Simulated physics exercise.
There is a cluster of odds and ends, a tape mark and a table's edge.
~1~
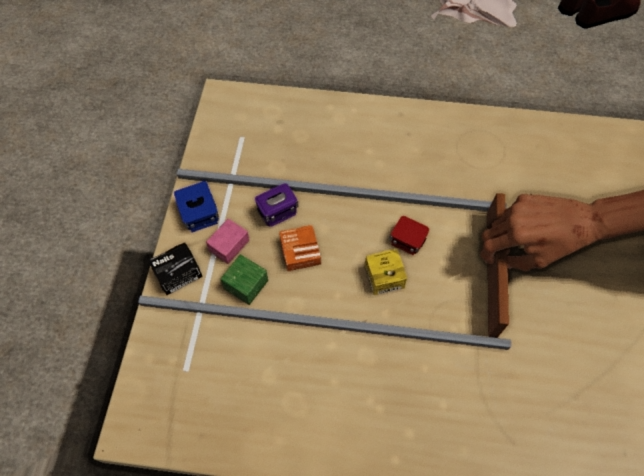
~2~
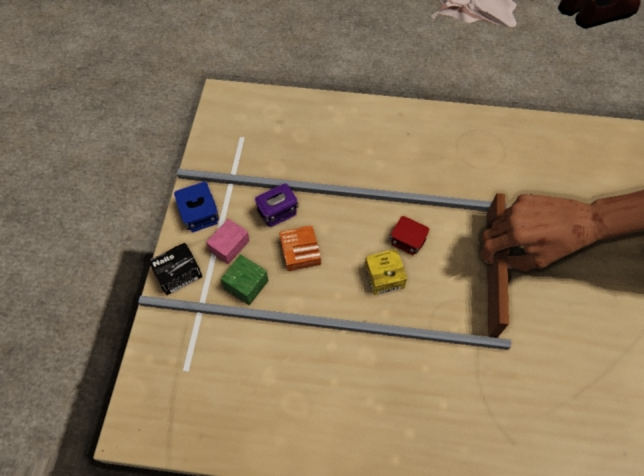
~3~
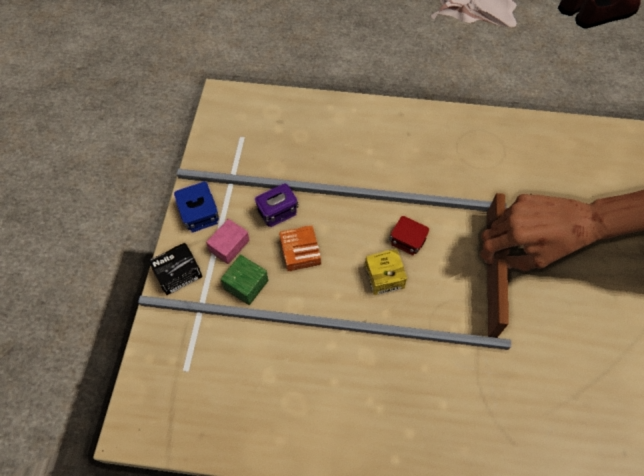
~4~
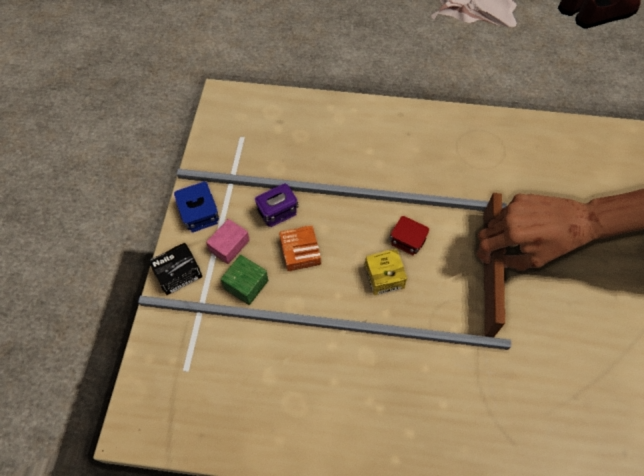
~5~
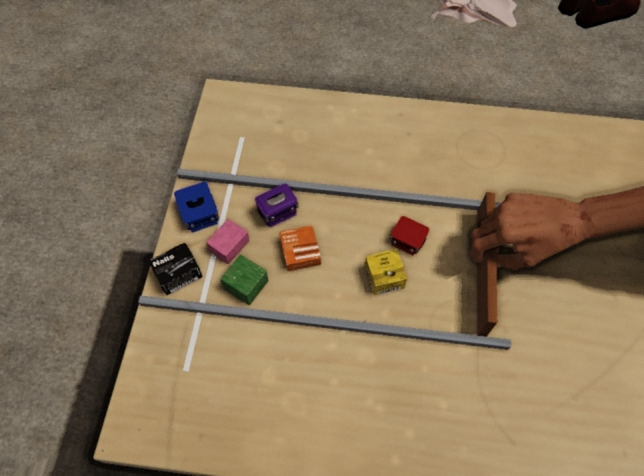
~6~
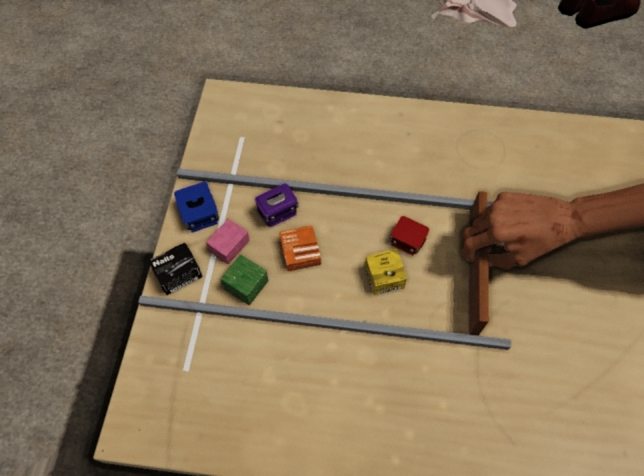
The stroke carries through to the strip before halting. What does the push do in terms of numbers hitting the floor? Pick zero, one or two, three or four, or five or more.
It sends one or two to the floor.
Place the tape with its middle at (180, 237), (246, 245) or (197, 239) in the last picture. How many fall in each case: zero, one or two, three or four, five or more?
So, taking them in turn, I'd give either three or four; no fall at all; three or four.
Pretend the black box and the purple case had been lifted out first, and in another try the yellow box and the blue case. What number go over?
Tally per try: 2 / 0.
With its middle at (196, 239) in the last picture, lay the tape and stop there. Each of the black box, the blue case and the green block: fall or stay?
Okay, the black box plunges, the blue case plunges, and the green block sits tight.
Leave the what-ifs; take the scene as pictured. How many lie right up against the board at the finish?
4.
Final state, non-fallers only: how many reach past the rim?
I get 2.
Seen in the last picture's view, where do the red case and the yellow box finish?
Okay, so first (206, 218), and next (198, 243).
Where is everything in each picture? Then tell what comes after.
Black box (176, 268); blue case (197, 207); pink block (228, 241); board (497, 263); tape (217, 241), in the first picture.
Blue case (197, 207); orange box (300, 248), in the second picture.
Pink block (228, 241); green block (245, 280), in the third picture.
Black box (176, 269); yellow box (385, 272), in the fourth picture.
Blue case (197, 207); board (486, 262), in the fifth picture.
Black box (176, 269); blue case (197, 207); pink block (228, 241); board (479, 261); tape (217, 241), in the sixth picture.
Soon after, none off yet; black box at rest near (176, 269); blue case at rest near (197, 207); pink block at rest near (228, 241).
In the end, the number that fall off is one or two; gone, pink block and blue case.
